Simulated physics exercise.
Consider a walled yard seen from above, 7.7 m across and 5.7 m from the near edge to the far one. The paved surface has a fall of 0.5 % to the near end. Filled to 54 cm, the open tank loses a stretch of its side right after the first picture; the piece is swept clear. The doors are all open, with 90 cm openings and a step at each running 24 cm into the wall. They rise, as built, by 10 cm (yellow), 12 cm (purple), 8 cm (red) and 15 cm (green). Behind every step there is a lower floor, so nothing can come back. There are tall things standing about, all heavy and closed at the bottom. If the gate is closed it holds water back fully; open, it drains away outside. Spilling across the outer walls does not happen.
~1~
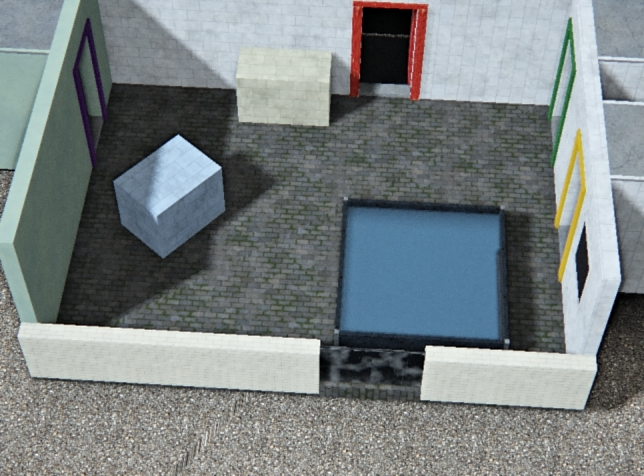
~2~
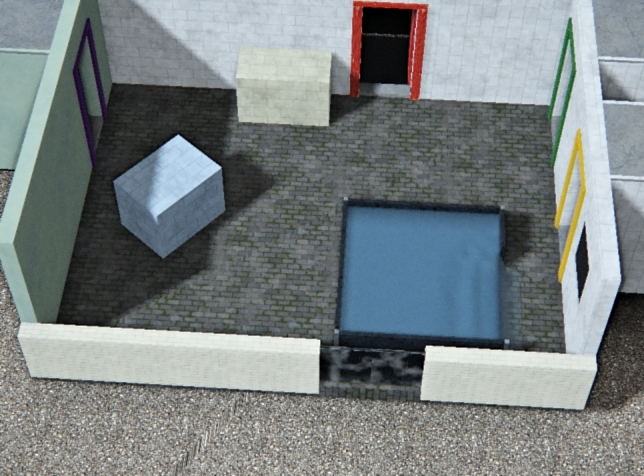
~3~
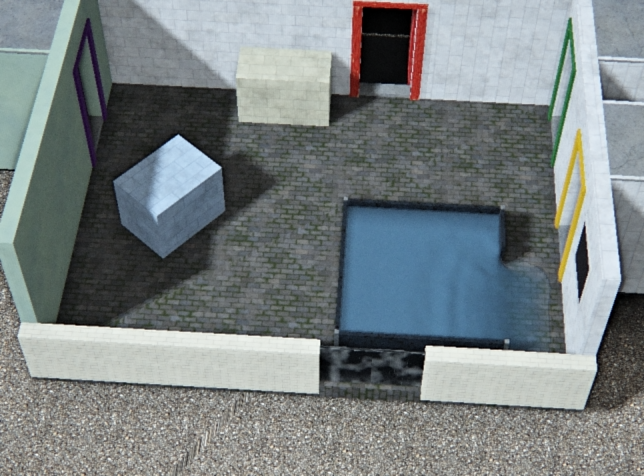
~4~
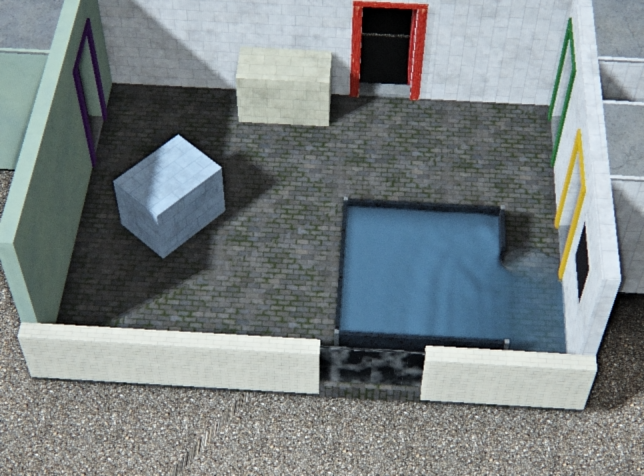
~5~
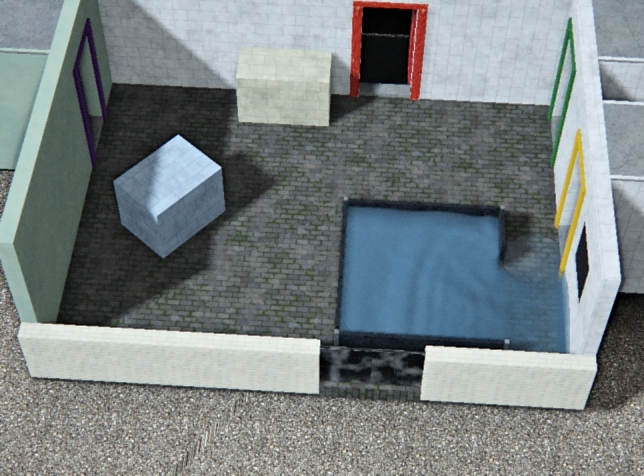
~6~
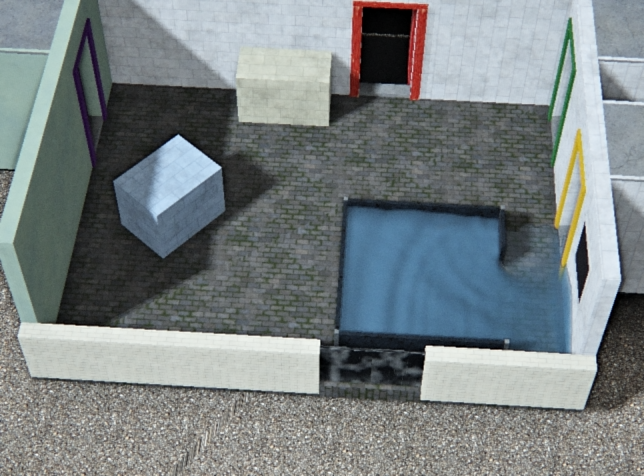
The clip shows a walled paved yard with two blocks and an open tank of blue water; part of the tank's right side disappears, and water pours through the gap, spreading to the right wall and then slightly farther back.
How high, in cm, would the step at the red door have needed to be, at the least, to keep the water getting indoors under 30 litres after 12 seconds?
About 7.5 cm.
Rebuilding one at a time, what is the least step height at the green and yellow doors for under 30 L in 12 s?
Close to 11.0 cm (green) and close to 17 cm (yellow).
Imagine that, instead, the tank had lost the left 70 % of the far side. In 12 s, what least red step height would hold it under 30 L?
Roughly 25 cm.
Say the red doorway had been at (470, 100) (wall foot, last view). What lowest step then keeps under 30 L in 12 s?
Roughly 14.5 cm.
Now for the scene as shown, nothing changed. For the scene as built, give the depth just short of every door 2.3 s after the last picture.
Door by door, in centimetres - yellow 19, purple 0, red 0, green 5.
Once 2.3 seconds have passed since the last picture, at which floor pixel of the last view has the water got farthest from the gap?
The tip of the flood lies near (97, 358).
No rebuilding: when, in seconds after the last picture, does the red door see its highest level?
Near 8.5 seconds.
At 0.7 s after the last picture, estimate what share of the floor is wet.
Some 10 in a hundred.
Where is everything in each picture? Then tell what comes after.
The open tank at (422, 271) is whole and still, 54 cm deep; the red door at (387, 55) is dry, in the first frame.
Water pours out at (500, 308) and has run 0.3 m, to (516, 293); about 10 cm deep outside, 54 cm at the back, in the second frame.
The front is at (544, 310), 0.7 m from the gap at (500, 310); 1.2 m2 of floor is wet, 54 cm left at the back, in the third frame.
The gap is at (499, 310), the front 1.0 m out at (560, 267); the back of the open tank holds 54 cm, in the fourth frame.
Water pours out at (499, 311) and has run 1.1 m, to (569, 261); about 12 cm deep outside, 54 cm at the back, in the fifth frame.
The front is at (558, 231), 1.3 m from the gap at (499, 311); 2.5 m2 of floor is wet, 53 cm left at the back; 3.8 m in a straight line remain to the red door at (387, 55), in the sixth frame.
Then, 0.7 s after the last picture water covers 10 % of the floor, deepest (57 cm) near (560, 385); it has not reached the red door.
Then, 2.3 s after the last picture water covers 35 % of the floor, deepest (35 cm) near (548, 384); it has not reached the red door.
Then, 11.3 s after the last picture water covers 95 % of the floor, deepest (14 cm) near (121, 359); 9 cm at the red door, 27 litres in over its 8 cm step.
At the red door as built, the water peaked near 11 cm, 8.5 s after the last picture.
With a step of 7 cm, 38 litres would have come in within the 12 s; with 9 cm, 17 litres. So under 30 litres takes about 7.5 cm.
